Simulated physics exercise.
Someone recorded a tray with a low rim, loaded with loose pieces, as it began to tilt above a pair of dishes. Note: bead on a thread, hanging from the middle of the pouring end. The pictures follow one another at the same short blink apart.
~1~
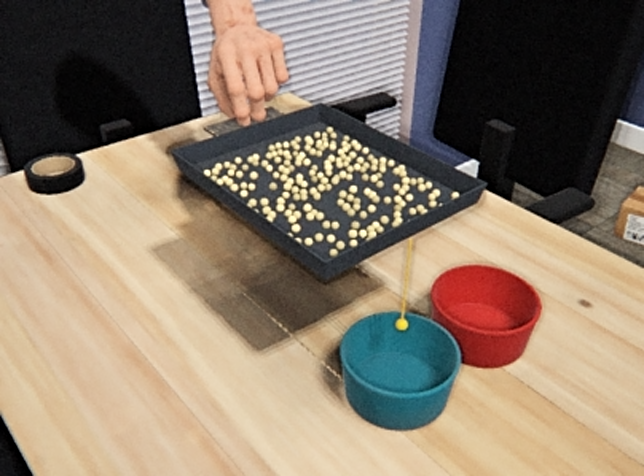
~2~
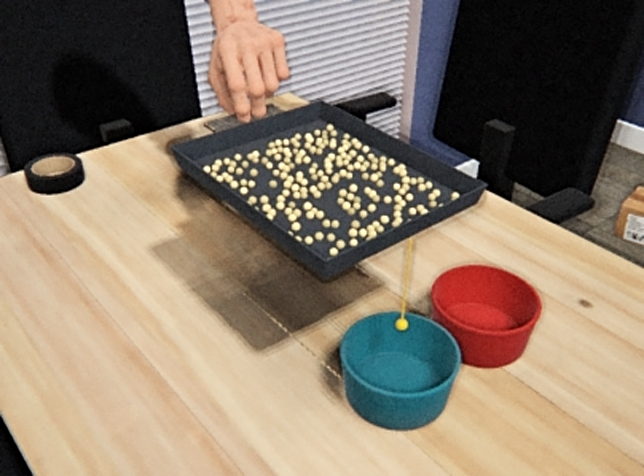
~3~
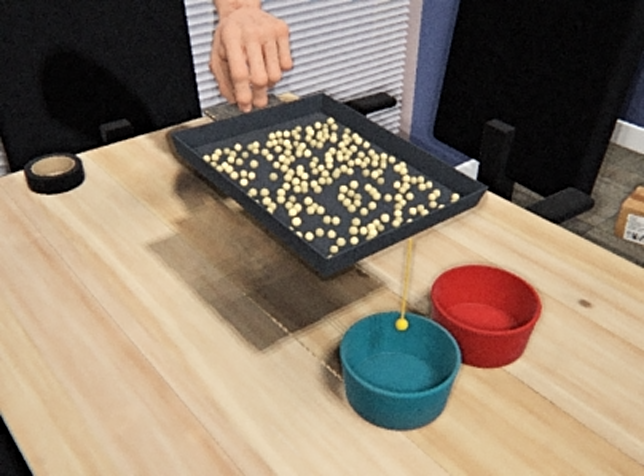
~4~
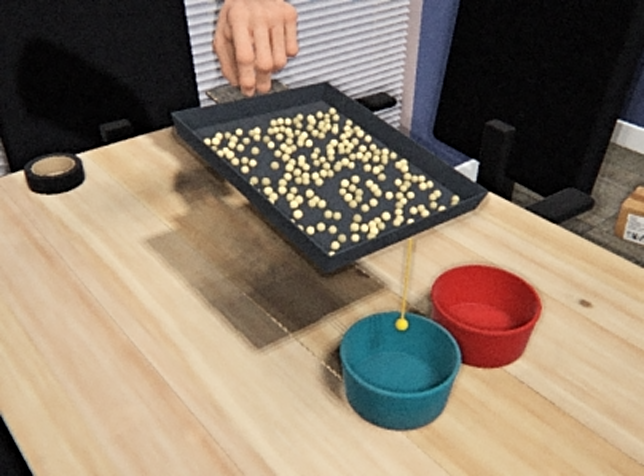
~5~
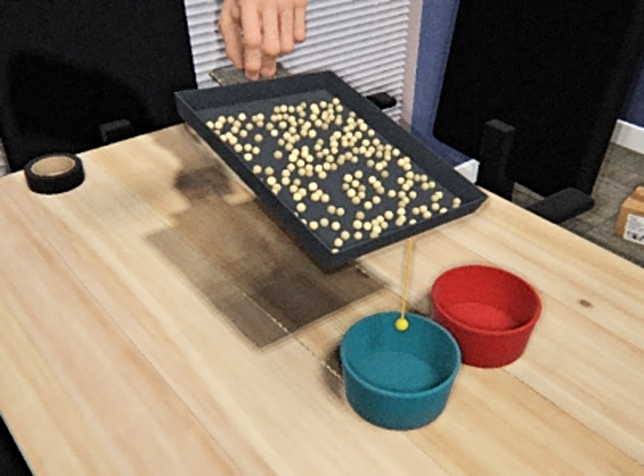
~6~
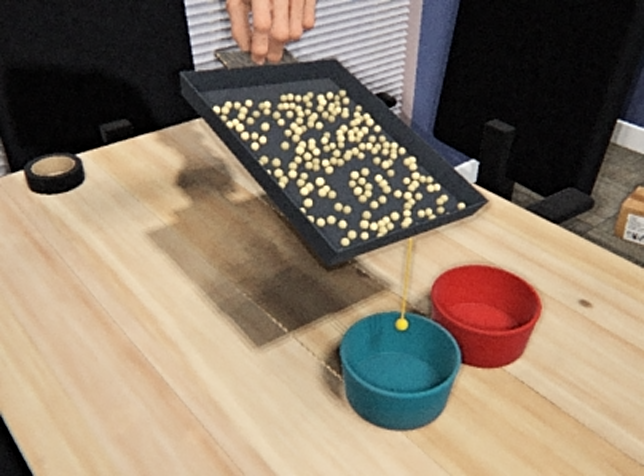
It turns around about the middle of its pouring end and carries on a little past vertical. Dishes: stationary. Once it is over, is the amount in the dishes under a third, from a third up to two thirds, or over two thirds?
The amount is over two thirds.
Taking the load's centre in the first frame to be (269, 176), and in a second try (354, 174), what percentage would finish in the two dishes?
About 90 and 100 per cent.
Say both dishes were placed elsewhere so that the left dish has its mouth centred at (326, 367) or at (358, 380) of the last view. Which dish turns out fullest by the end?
First try, the dish at right; second try, the dish at right.
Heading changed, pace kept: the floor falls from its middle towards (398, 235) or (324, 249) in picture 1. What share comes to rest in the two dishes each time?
50 per cent, then 10 per cent.
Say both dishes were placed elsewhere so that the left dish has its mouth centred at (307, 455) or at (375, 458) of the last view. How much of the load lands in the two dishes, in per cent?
Roughly 0 per cent, then roughly 0 per cent.
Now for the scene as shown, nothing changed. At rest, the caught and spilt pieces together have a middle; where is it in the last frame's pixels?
Roughly at (480, 333).
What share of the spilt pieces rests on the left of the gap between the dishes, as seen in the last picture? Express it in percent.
That's roughly 10 per cent of the pieces.
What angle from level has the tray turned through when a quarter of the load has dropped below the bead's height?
It's turned some 100 degrees by then.
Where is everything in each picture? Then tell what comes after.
In the first frame, corners of the pouring end at (326, 257) and (480, 183), level; middle of the load at (324, 181), soya beans; left dish at (441, 401); right dish at (525, 340); bead on its thread at (402, 325).
In the second frame, corners of the pouring end at (327, 256) and (480, 184), level; middle of the load at (324, 179).
In the third frame, corners of the pouring end at (328, 254) and (481, 186), tipped barely, lowest at the right corner; middle of the load at (325, 174).
In the fourth frame, corners of the pouring end at (331, 251) and (482, 190), tipped a little, lowest at the right corner; middle of the load at (327, 166).
In the fifth frame, corners of the pouring end at (334, 249) and (483, 194), tipped a little, lowest at the right corner; middle of the load at (330, 159).
In the sixth frame, corners of the pouring end at (338, 246) and (483, 198), tipped clearly, lowest at the right corner; middle of the load at (337, 154), about a third on the move; left dish at (441, 401); right dish at (525, 340).
Soon, tray tipped steeply; nearly all on the tray; a stray few in the right dish; a small part in the air.
A while on, tray tipped past a quarter turn; about a third on the tray; about half in the right dish; a stray few outside both; about a quarter in the air.
Towards the end, tray tipped past a quarter turn; nearly all in the right dish; a small part outside both.
Finally, tray tipped past a quarter turn; none in the left dish; nearly all in the right dish; a small part outside both.
